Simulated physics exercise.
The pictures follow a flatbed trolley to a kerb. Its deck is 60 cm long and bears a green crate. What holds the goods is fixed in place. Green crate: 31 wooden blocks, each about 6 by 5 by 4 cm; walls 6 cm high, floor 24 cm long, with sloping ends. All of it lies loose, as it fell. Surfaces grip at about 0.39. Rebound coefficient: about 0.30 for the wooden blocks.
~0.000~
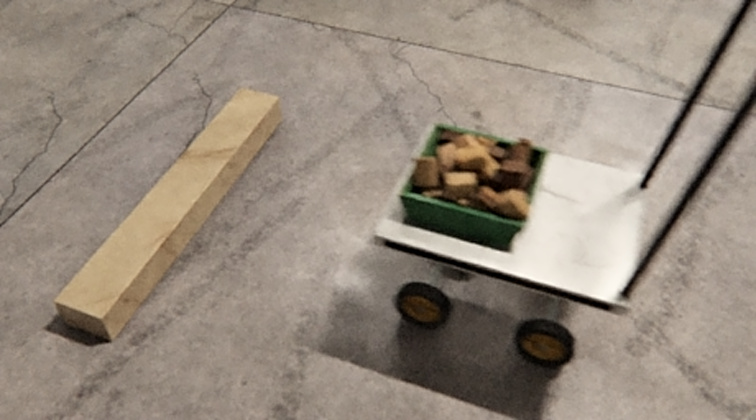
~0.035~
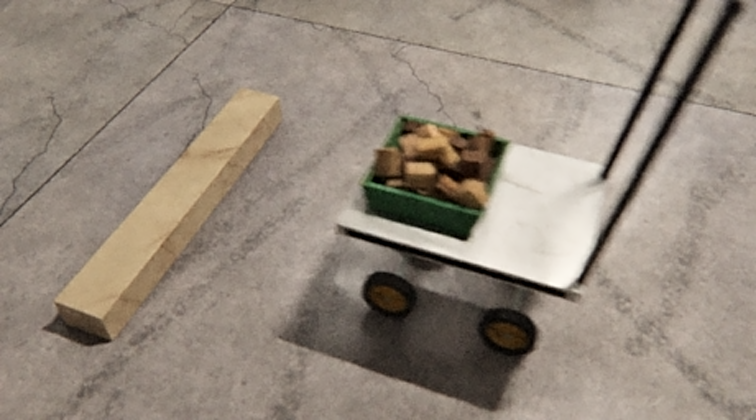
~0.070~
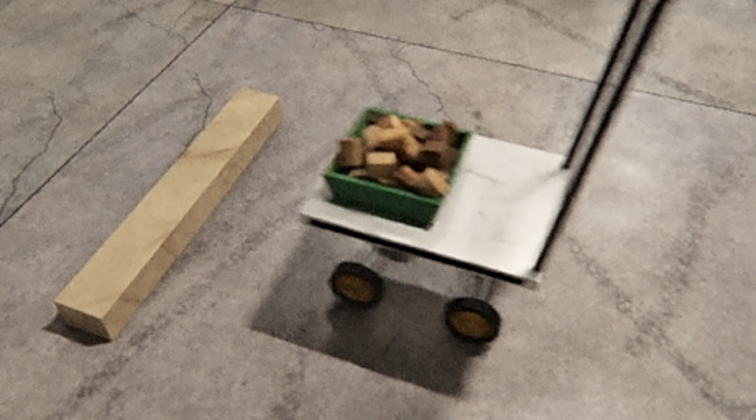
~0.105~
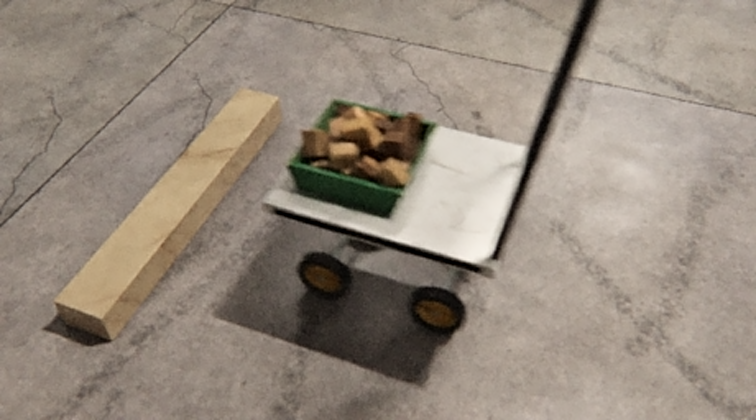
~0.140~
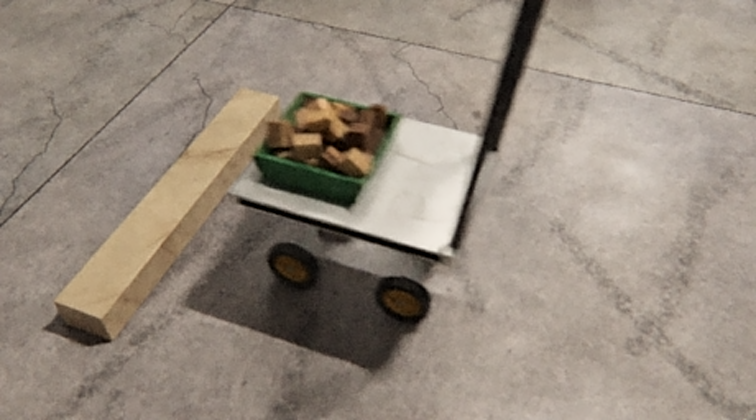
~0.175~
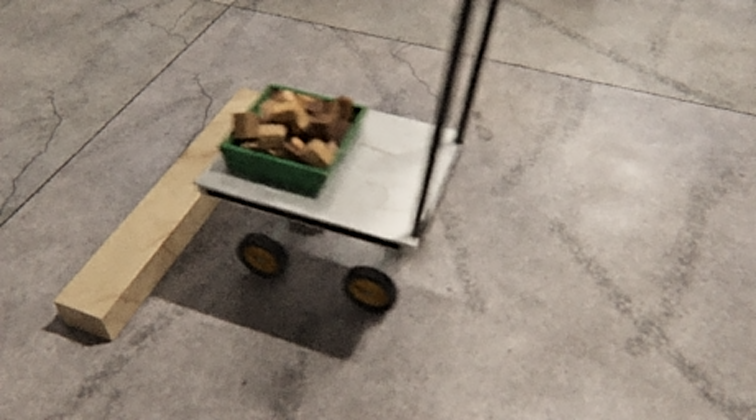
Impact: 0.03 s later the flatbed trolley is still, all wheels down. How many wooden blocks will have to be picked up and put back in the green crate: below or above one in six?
It sheds more than a sixth of them.
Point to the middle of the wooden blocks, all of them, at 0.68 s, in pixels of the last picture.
Near (224, 113).
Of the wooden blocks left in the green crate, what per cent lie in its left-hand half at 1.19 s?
Some 40 per cent.
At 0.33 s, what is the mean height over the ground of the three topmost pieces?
Some 62 cm up.
After 0.23 s, contact.
After 0.33 s, the green crate is down by 2 of 31.
After 0.45 s, the green crate is down by 5 of 31.
After 0.68 s, the green crate is down by 11 of 31.
Outcome (at 1.19 s), the green crate is down by 11 of 31. Asked share, 11 of 31, 35 per cent.
